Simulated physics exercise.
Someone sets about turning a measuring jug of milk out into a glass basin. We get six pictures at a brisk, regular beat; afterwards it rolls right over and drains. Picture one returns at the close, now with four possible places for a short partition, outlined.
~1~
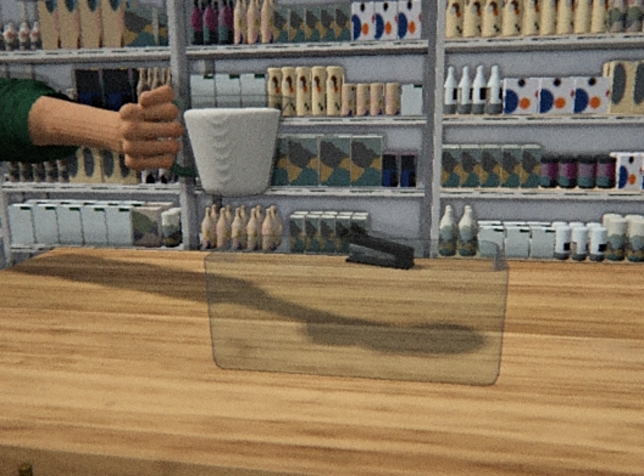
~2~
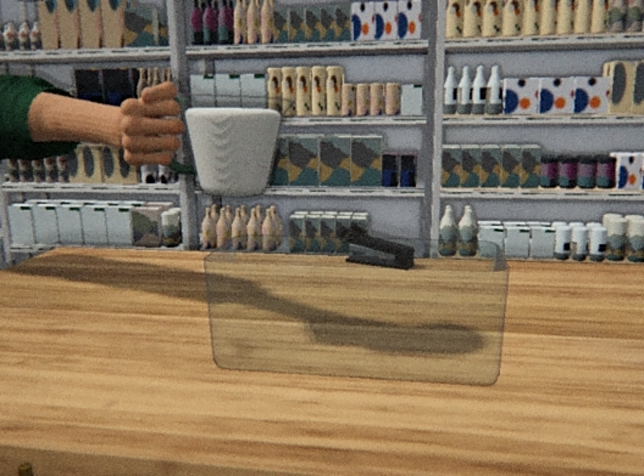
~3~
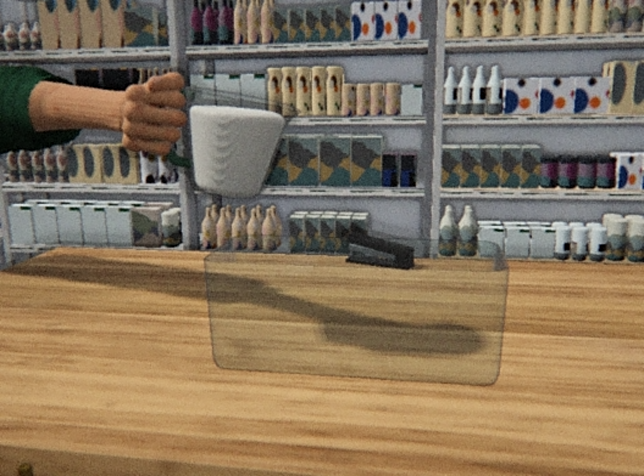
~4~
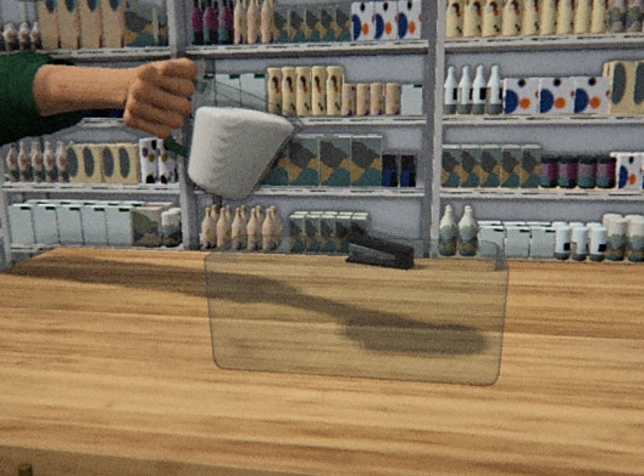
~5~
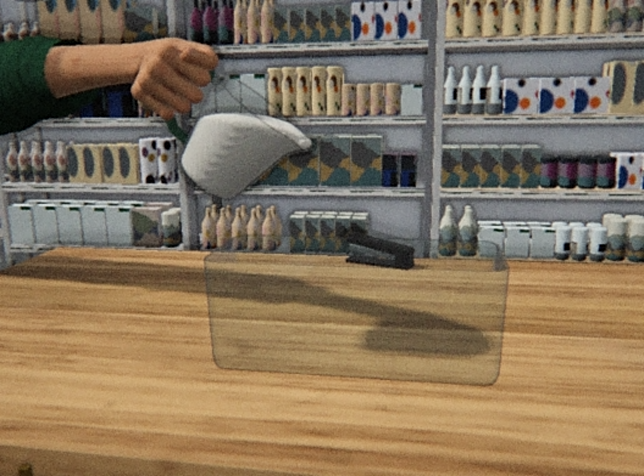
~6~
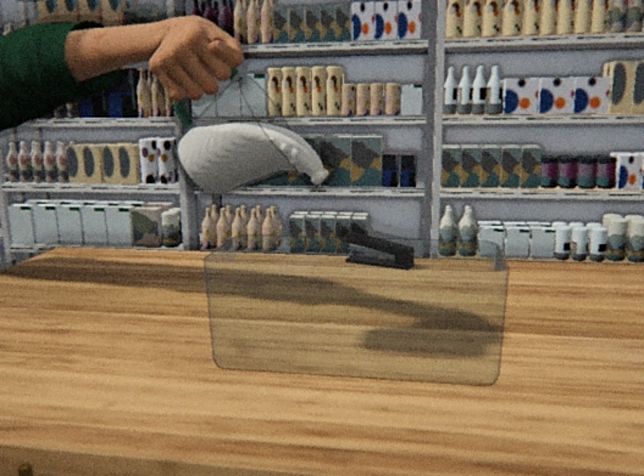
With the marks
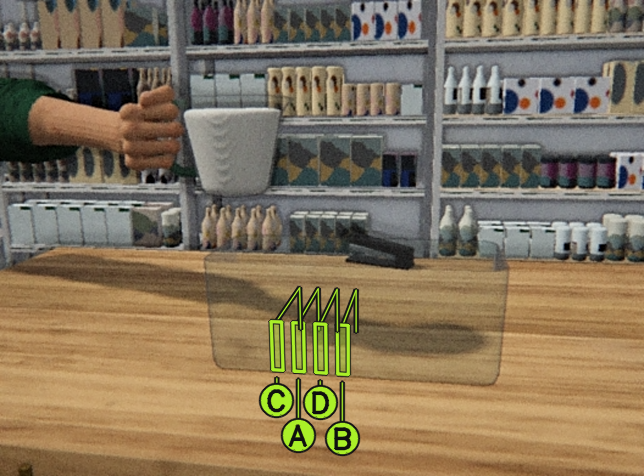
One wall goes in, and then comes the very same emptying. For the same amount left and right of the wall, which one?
Best: D.
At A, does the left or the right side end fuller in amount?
More ends on the right.
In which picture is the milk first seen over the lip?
In picture 5.
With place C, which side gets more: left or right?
The right one.
On the marked copy, A at (298, 379); B at (342, 382); C at (276, 378); D at (320, 380).
With A, about 17 % ends left of the wall and 81 % right of it.
With B, about 76 % ends left of the wall and 23 % right of it.
With C, about 3 % ends left of the wall and 96 % right of it.
With D, about 53 % ends left of the wall and 45 % right of it.
